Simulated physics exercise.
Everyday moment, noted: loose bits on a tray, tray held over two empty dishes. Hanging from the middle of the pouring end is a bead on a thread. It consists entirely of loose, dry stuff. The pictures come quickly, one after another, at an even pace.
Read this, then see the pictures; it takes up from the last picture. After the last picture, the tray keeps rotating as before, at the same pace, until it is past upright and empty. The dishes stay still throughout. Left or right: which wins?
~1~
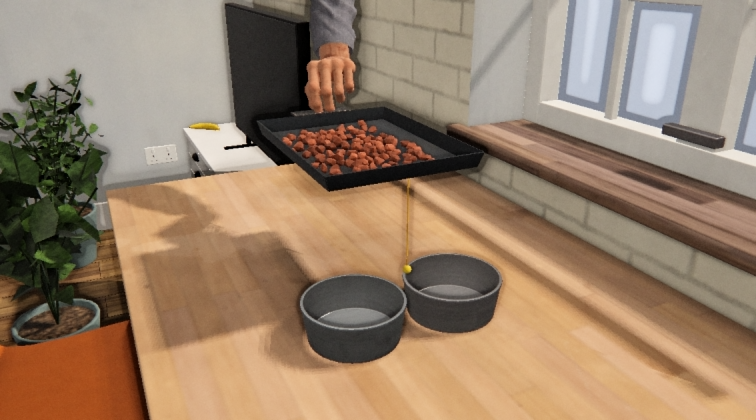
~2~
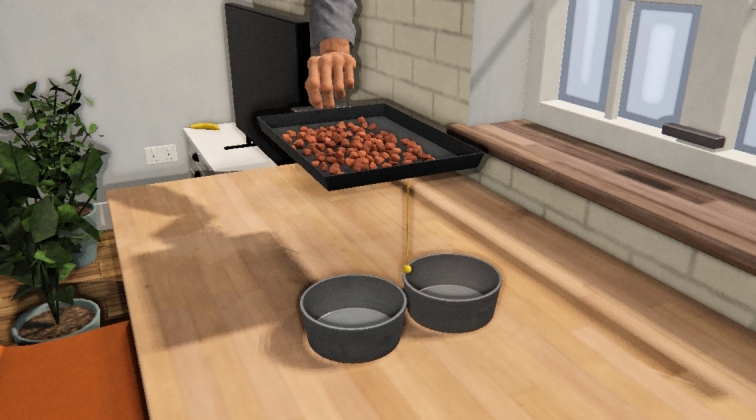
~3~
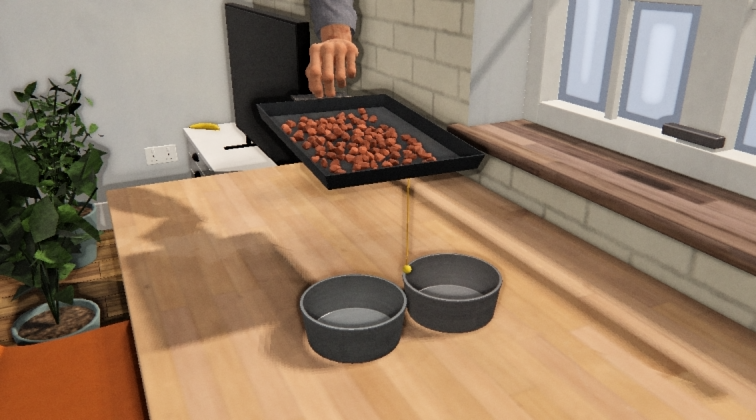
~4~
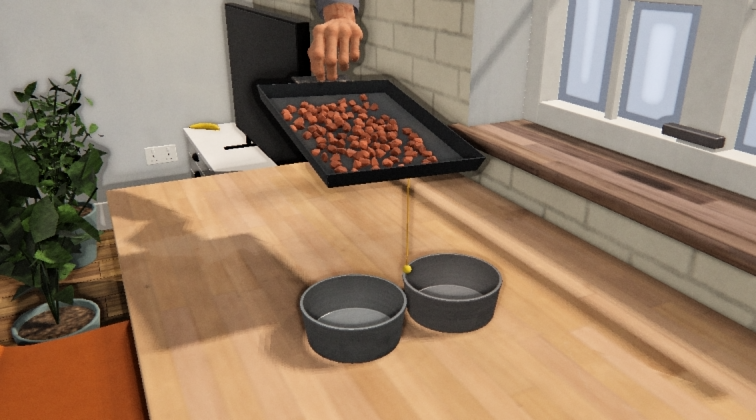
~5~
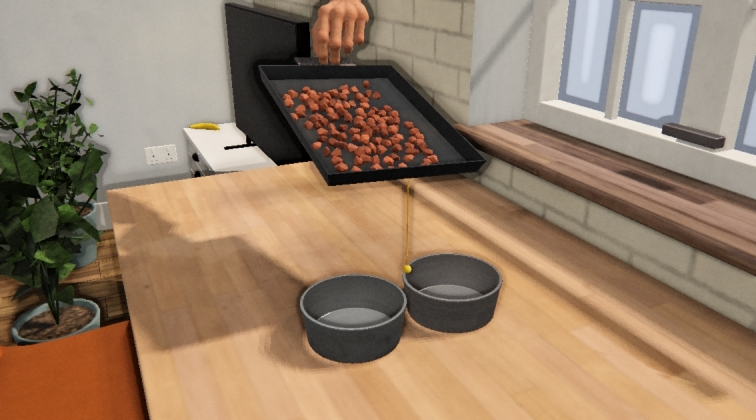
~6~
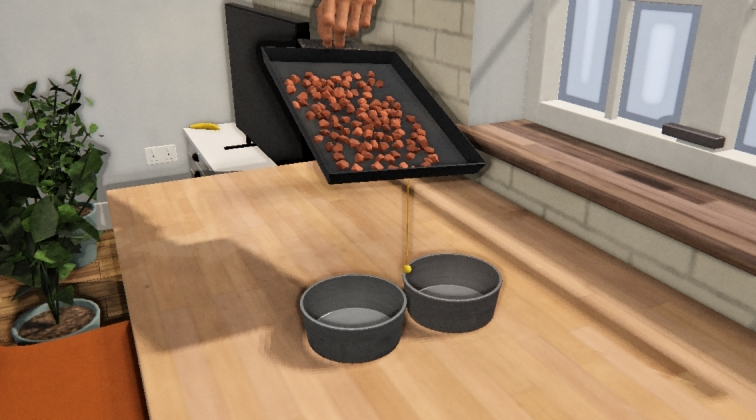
Honestly the dish that comes off better is the right one.
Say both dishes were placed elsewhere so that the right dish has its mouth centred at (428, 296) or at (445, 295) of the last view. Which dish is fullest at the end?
Result for the first try: The dish on the right side; for the second: The dish on the right side.
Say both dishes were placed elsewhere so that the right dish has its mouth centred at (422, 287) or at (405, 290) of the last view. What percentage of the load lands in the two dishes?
In order, about 40 and 30 in a hundred.
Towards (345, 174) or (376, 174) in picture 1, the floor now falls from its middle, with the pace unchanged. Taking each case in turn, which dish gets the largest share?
The leftmost dish; the leftmost dish.
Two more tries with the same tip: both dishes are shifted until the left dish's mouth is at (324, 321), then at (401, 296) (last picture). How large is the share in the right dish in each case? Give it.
Close to 50 in a hundred, then close to 40 in a hundred.
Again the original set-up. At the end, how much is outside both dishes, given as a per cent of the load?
Result: Near 50 % of the load.
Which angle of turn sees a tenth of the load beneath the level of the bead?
Angle reached: About 80°.
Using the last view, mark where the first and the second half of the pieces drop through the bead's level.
I'd say close to (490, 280) at first and close to (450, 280) later on.
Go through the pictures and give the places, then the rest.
Corners of the pouring end near (328, 175) and (478, 151), level; middle of the load near (358, 148), bits of crushed brick; left dish near (376, 341); right dish near (478, 312); bead on its thread near (407, 269), in the first frame.
Corners of the pouring end near (328, 174) and (478, 152), level; middle of the load near (358, 146), in the second frame.
Corners of the pouring end near (329, 173) and (479, 153), tipped barely, lowest at the right corner; middle of the load near (358, 141), in the third frame.
Corners of the pouring end near (330, 172) and (480, 156), tipped a little, lowest at the right corner; middle of the load near (359, 133), in the fourth frame.
Corners of the pouring end near (331, 171) and (481, 158), tipped clearly, lowest at the right corner; middle of the load near (361, 124), in the fifth frame.
Corners of the pouring end near (333, 170) and (481, 161), tipped clearly, lowest at the right corner; middle of the load near (363, 117); left dish near (376, 341); right dish near (478, 312), in the sixth frame.
Shortly afterwards, tray tipped steeply; the bulk on the tray; a little in the air.
Next, tray tipped past a quarter turn; a little on the tray; only a few in the left dish; near a third in the right dish; near half outside both; a little in the air.
Some moments later, tray tipped past a quarter turn; a little in the left dish; near half in the right dish; near half outside both.
In the end, tray tipped past a quarter turn; a little in the left dish; near half in the right dish; near half outside both.
